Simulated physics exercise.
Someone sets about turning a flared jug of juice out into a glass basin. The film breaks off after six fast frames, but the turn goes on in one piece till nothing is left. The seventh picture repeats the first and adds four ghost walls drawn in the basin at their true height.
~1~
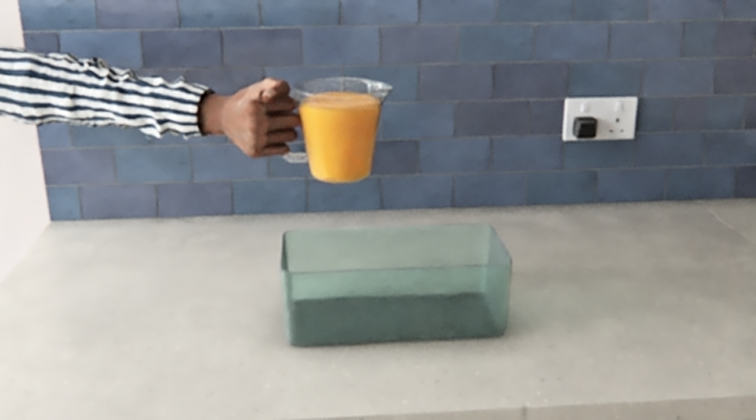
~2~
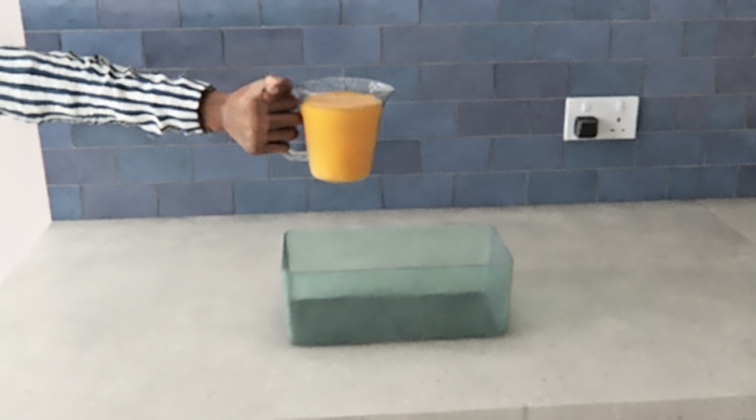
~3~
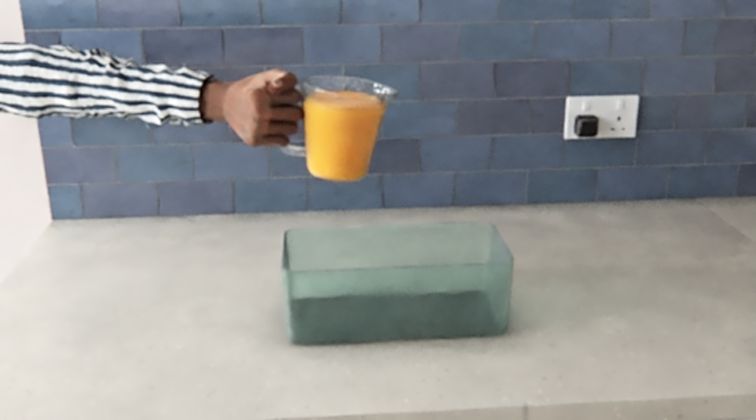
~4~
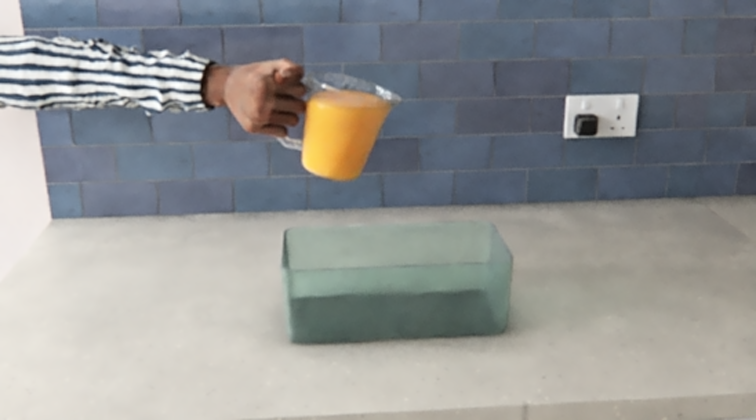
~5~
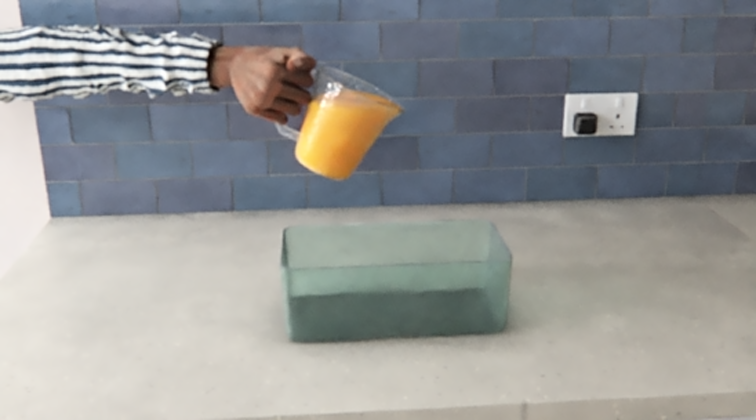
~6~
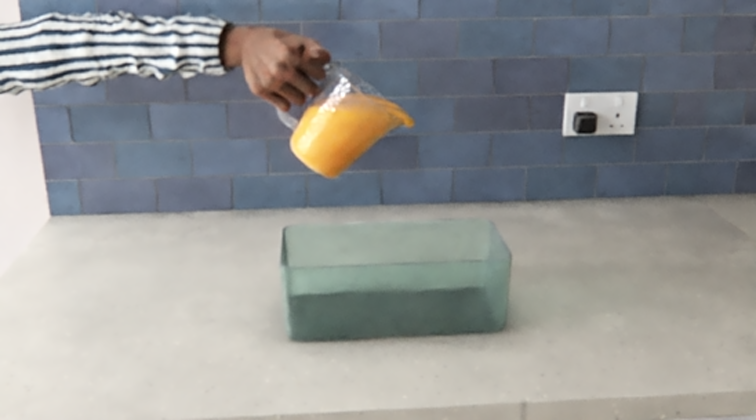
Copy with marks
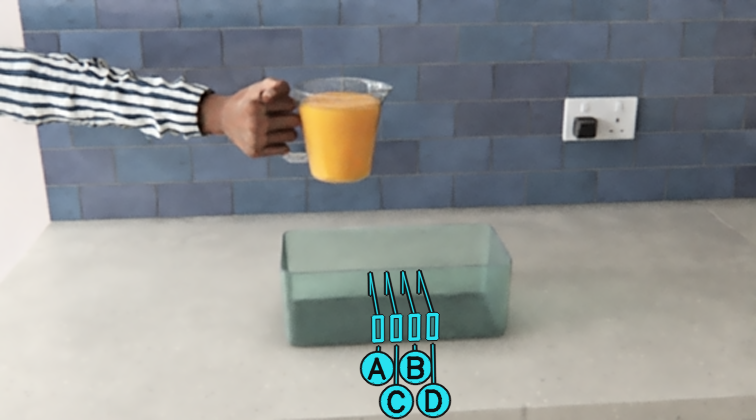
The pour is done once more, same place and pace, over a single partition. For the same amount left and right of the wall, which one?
Go for D.
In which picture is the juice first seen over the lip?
Picture 6.
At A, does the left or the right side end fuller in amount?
The right one.
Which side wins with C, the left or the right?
The right one.
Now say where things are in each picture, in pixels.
In the first picture, upright, lip at (391, 88); basin from (286, 343) to (505, 333); nothing has left yet.
In the second picture, upright, lip at (393, 89); nothing has left yet.
In the third picture, tipped about 7°, lip at (397, 93); nothing has left yet.
In the fourth picture, tipped about 15°, lip at (401, 100); nothing has left yet.
In the fifth picture, tipped about 26°, lip at (404, 110); nothing has left yet.
In the sixth picture, tipped about 39°, lip at (406, 123); juice is over the lip, down to (406, 123).
On the marked copy, A at (378, 347); B at (414, 345); C at (396, 346); D at (432, 344).
Choosing A, about 9 % ends left of the wall and 86 % right of it; 5 % is lost outside.
Choosing B, about 21 % ends left of the wall and 75 % right of it; 5 % is lost outside.
Choosing C, about 9 % ends left of the wall and 86 % right of it; 5 % is lost outside.
Choosing D, about 48 % ends left of the wall and 48 % right of it; 4 % is lost outside.
